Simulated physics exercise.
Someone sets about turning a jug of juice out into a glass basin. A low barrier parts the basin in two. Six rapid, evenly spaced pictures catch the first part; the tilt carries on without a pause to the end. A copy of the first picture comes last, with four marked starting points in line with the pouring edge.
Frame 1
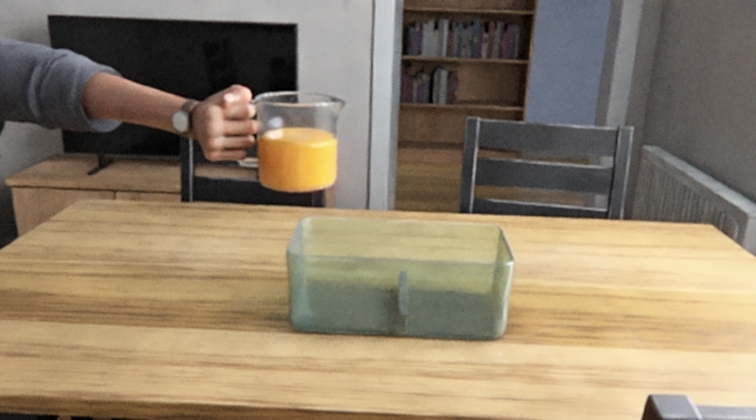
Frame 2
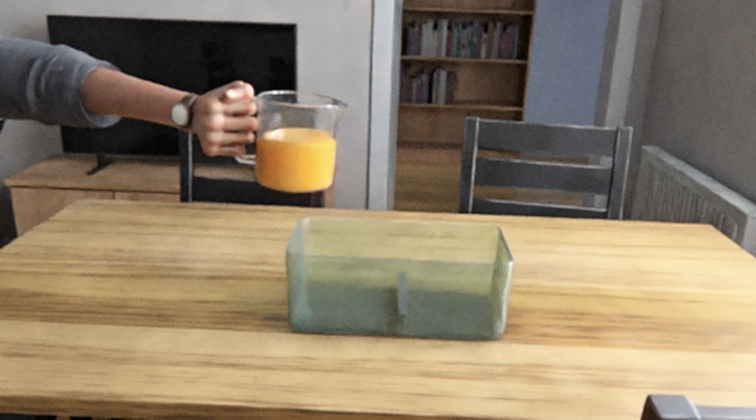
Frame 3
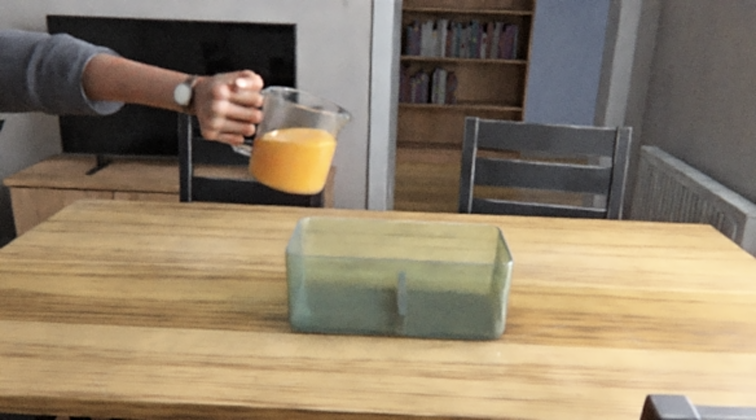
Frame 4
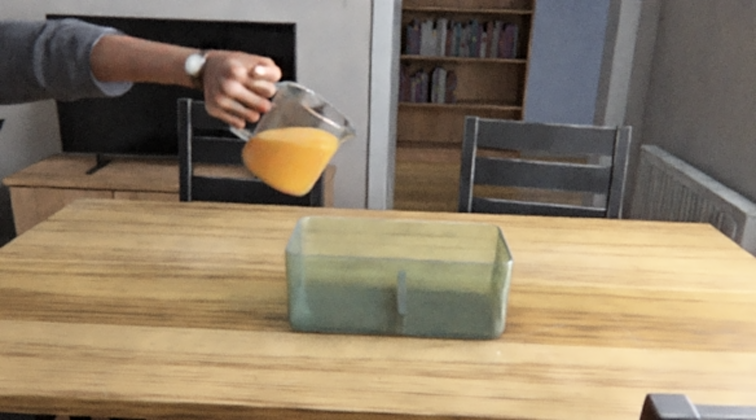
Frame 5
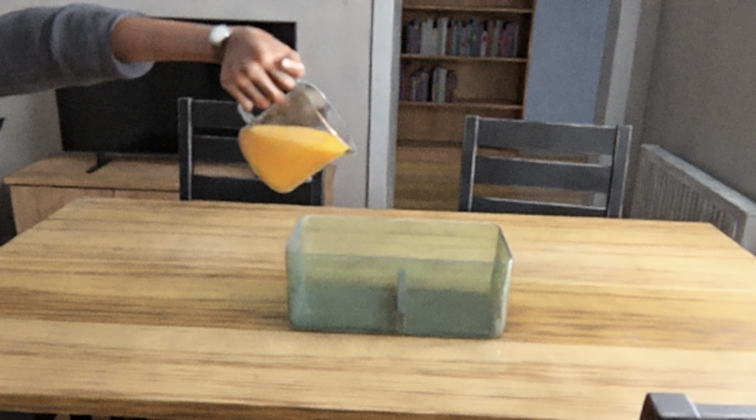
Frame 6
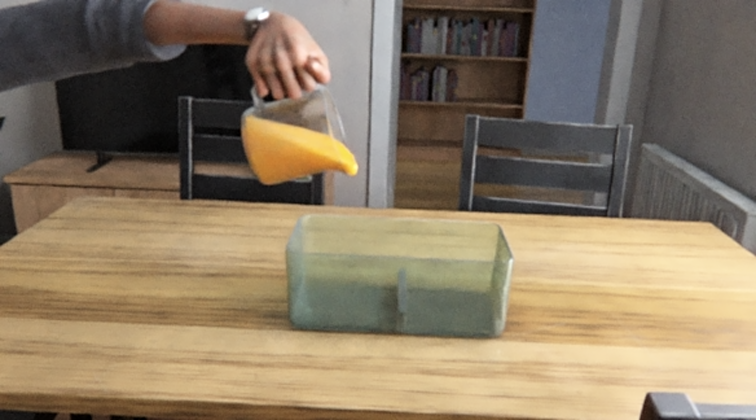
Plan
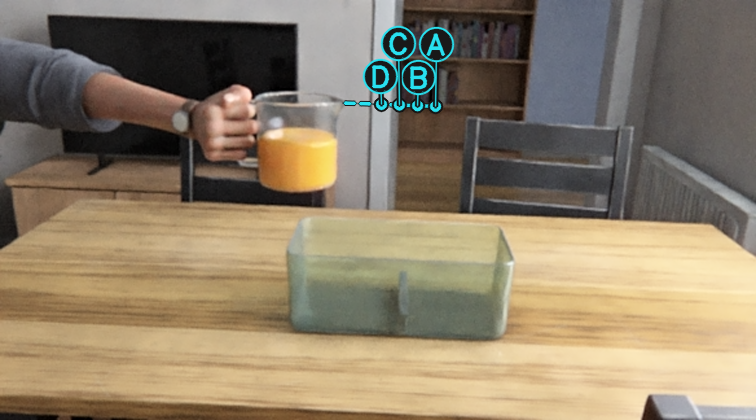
A glass jug of orange juice, gripped by a hand wearing a wristwatch, hangs nearly still above a clear basin with a low divider on a wooden table. The hand then tilts the jug steadily to the right, and the juice slides toward the lip until a little passes over it.
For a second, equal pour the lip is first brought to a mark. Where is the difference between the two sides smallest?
D is best.
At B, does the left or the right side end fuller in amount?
The right one.
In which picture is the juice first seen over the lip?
Picture 6.
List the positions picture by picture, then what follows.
Upright, lip at (345, 103); basin from (290, 326) to (504, 336); top of the wall at (403, 290); nothing has left yet, in the first picture.
Tipped about 4°, lip at (347, 106); nothing has left yet, in the second picture.
Tipped about 15°, lip at (352, 117); nothing has left yet, in the third picture.
Tipped about 32°, lip at (357, 133); nothing has left yet, in the fourth picture.
Tipped about 52°, lip at (356, 153); nothing has left yet, in the fifth picture.
Tipped about 73°, lip at (347, 172); juice is over the lip, down to (347, 172), in the sixth picture.
In cyan, A at (435, 106); B at (417, 105); C at (399, 105); D at (381, 104).
Choosing A, about 22 % ends left of the wall and 68 % right of it; 10 % is lost outside.
Choosing B, about 10 % ends left of the wall and 83 % right of it; 6 % is lost outside.
Choosing C, about 12 % ends left of the wall and 84 % right of it; 4 % is lost outside.
Choosing D, about 45 % ends left of the wall and 54 % right of it.
